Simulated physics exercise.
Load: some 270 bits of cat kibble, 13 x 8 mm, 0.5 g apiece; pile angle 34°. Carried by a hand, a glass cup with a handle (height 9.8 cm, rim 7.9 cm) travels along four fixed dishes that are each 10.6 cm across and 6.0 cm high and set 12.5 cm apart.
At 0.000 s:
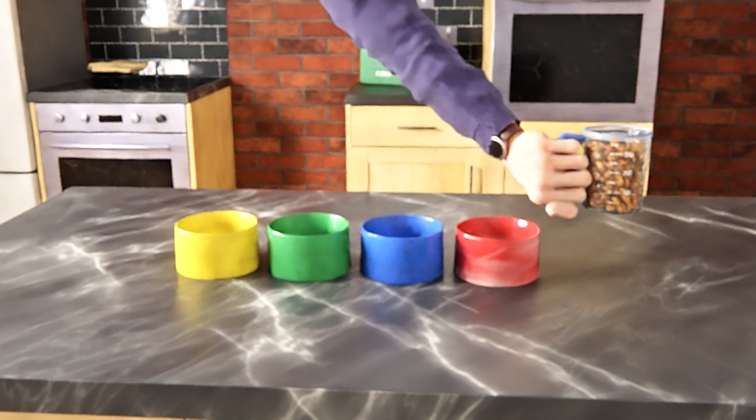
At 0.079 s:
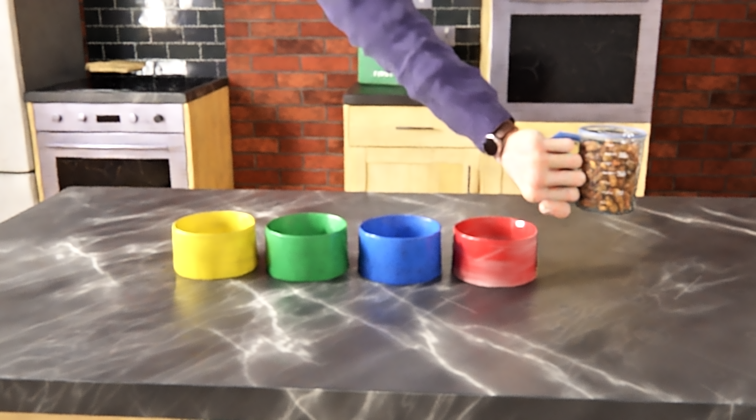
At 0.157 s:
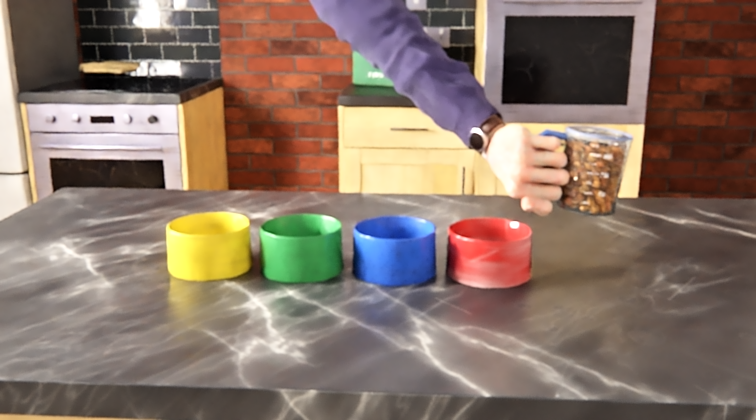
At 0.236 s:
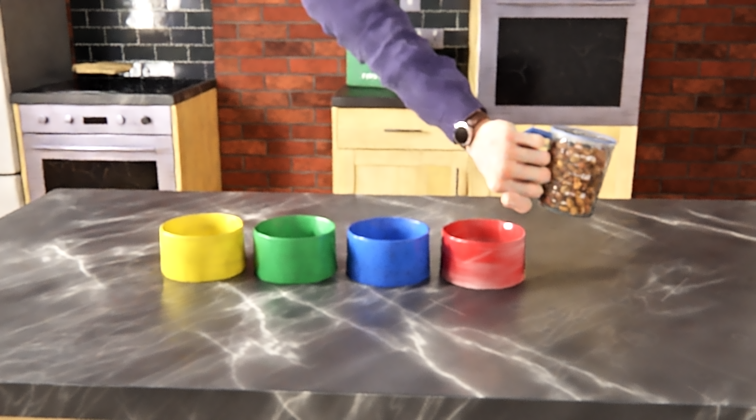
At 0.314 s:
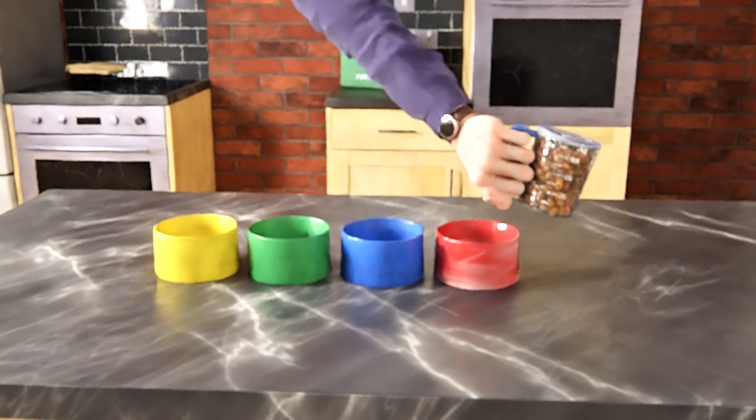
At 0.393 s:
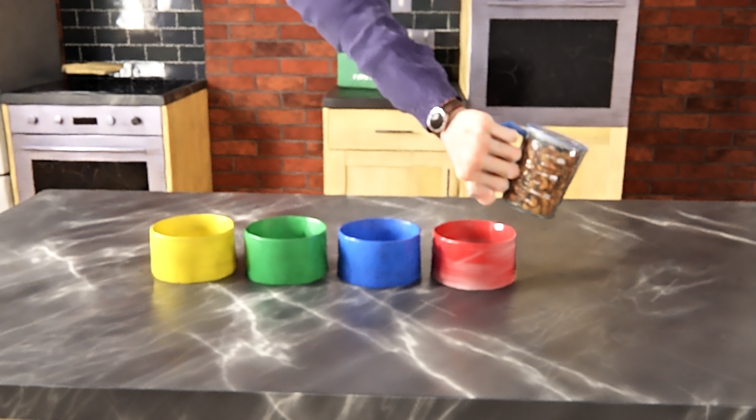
Hand holding a clear cup of brown kibble, moving it slightly left and gradually tilting it beside four coloured dishes.
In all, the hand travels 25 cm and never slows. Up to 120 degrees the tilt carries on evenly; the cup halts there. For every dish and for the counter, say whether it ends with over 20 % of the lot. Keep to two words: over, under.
Red: Over, blue: Under, green: Under, yellow: Under, counter: Over.
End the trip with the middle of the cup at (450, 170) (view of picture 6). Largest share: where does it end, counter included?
Red.
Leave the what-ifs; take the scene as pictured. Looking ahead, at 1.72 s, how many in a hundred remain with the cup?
Some 95 per cent of the load.
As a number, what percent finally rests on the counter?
Close to 55 %, more or less.
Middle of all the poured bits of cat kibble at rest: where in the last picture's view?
Approximately (445, 266) in the last picture.
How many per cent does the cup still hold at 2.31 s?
I'd say close to 20 per cent.
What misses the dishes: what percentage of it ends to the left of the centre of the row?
Estimated share comes to about 0 per cent.
Then, at 1.19 s, tilt 66 degrees; cup holds 100 %.
After 1.72 s, tilt 98 degrees; cup holds 95 %, red 5 %.
After 2.31 s, tilt 120 degrees; cup holds 20 %, red 40 %.
By 3.2 s all is still; red 45 %, blue 0 %, green 0 %, yellow 0 %, counter 55 %.
